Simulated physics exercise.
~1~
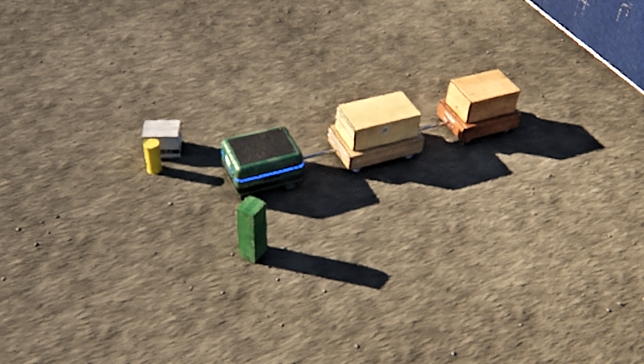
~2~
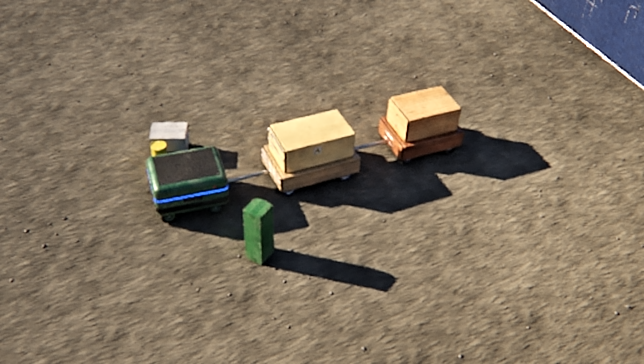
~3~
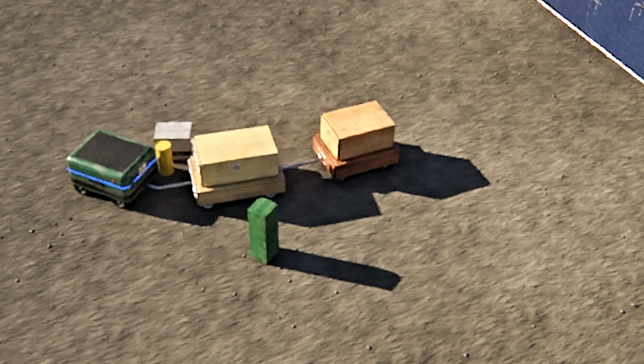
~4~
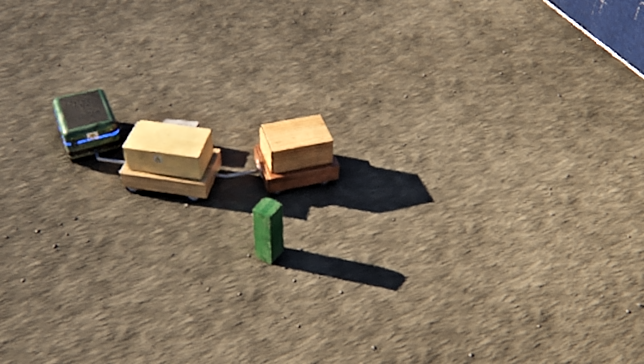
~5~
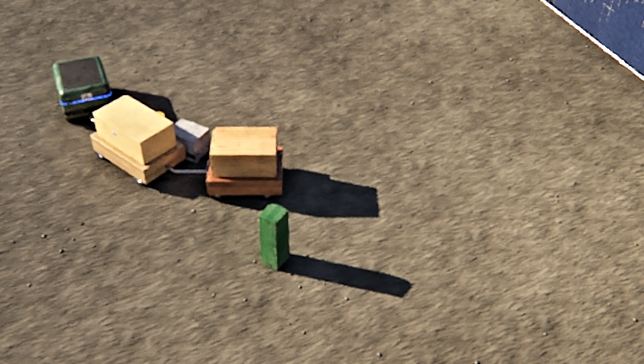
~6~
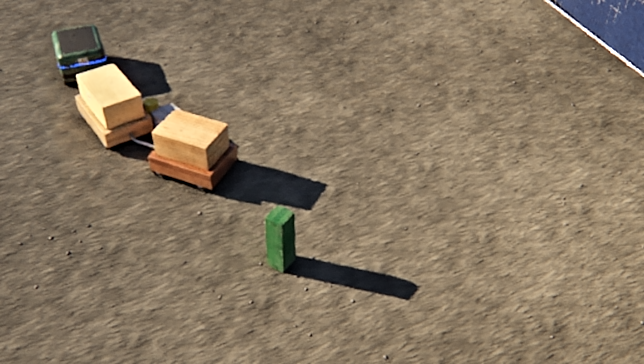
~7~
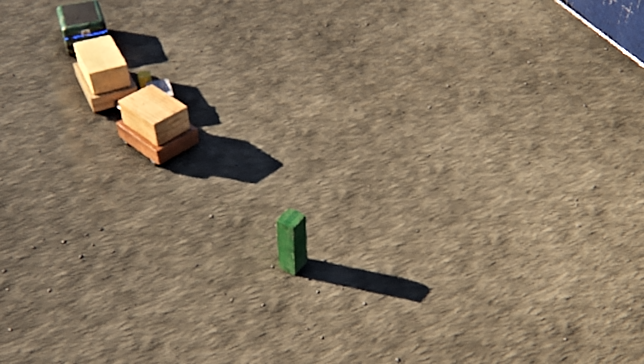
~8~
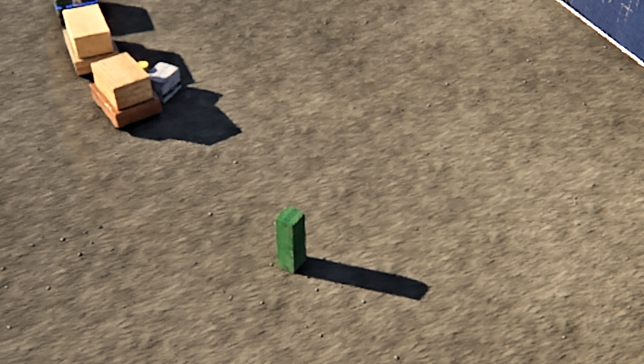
On bare brown ground, a green tug pulling two loaded carts left, then turning up, the carts shoving a white box and yellow canister.
